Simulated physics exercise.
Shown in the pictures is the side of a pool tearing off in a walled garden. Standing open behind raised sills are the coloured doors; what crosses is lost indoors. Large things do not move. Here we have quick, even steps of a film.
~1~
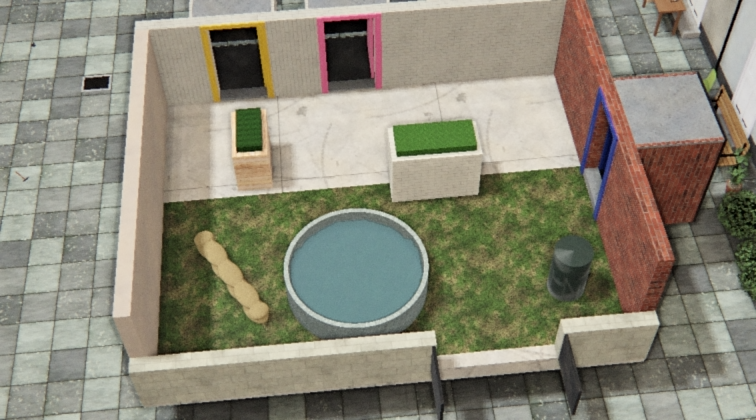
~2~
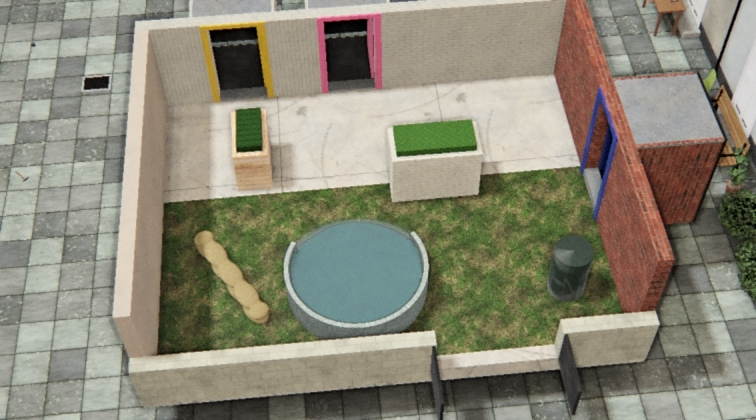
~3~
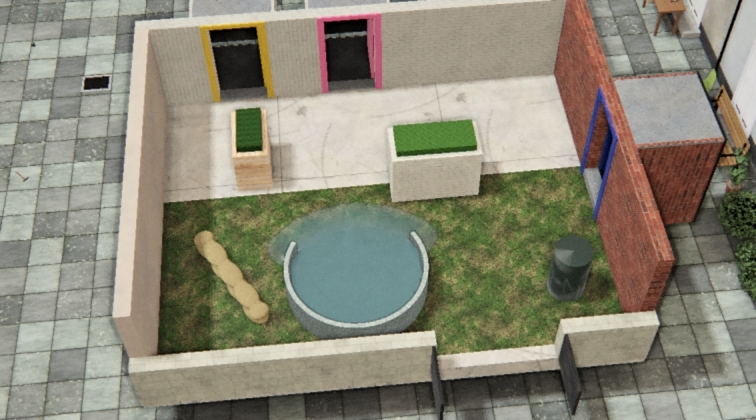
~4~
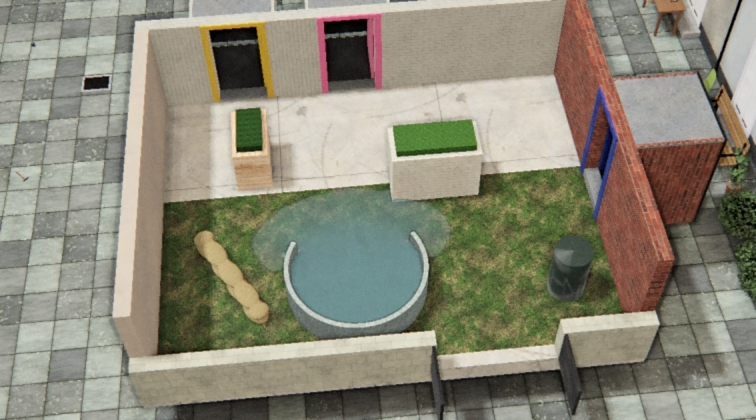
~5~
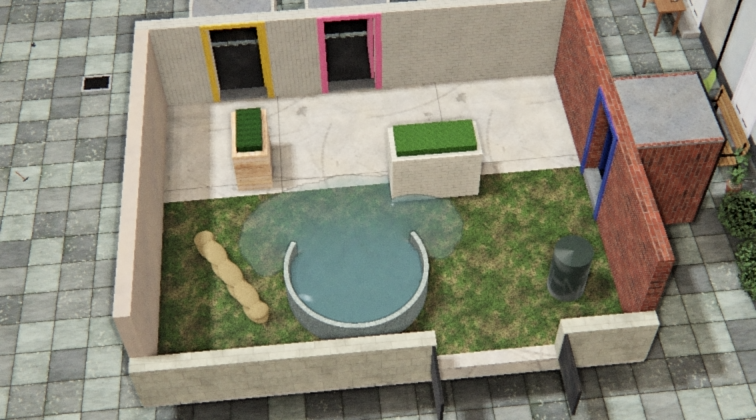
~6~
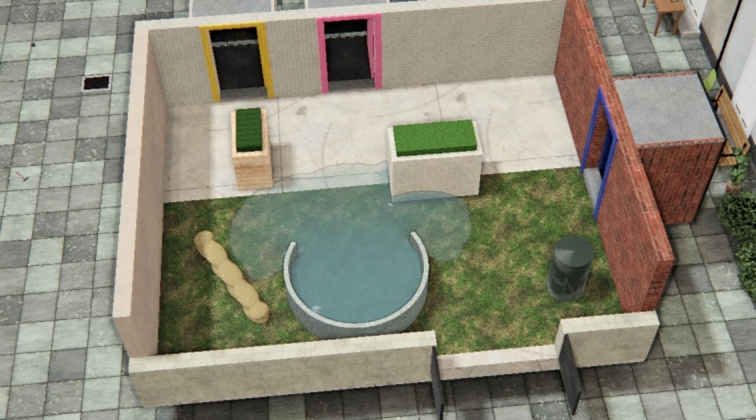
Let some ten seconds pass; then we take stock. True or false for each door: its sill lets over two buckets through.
The blue door false; the yellow door true; the pink door true.
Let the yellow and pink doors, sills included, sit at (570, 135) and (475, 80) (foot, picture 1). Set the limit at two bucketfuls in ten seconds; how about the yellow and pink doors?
Yellow: Falls short; pink: Falls short.
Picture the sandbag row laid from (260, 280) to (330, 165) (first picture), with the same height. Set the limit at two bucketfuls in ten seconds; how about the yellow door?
Yellow falls short.
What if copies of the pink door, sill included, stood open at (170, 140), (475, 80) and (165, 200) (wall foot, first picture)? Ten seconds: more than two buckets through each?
First tops the limit, then falls short, then tops the limit.
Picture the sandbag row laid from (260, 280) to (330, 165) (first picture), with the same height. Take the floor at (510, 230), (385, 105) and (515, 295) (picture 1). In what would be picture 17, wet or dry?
Point one: Submerged. Point two: Submerged. Point three: Untouched.
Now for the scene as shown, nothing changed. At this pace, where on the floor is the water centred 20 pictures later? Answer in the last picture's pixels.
I'd say near (335, 197).
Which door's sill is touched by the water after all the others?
The one in blue.
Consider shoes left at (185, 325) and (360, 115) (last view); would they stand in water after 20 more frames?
Untouched, then submerged.
A moment on, water covers 25 % of the floor; the blue door not reached, the yellow door not reached, the pink door not reached.
Next, water covers 40 % of the floor; the blue door not reached, the yellow door wet at the sill, nothing in, the pink door under two buckets in.
Then, water covers 60 % of the floor; the blue door wet at the sill, nothing in, the yellow door under two buckets in, the pink door far over two buckets in.
Later, water covers 85 % of the floor; the blue door wet at the sill, nothing in, the yellow door over two buckets in, the pink door far over two buckets in.
In the end, water covers 95 % of the floor; the blue door wet at the sill, nothing in, the yellow door over two buckets in, the pink door far over two buckets in.
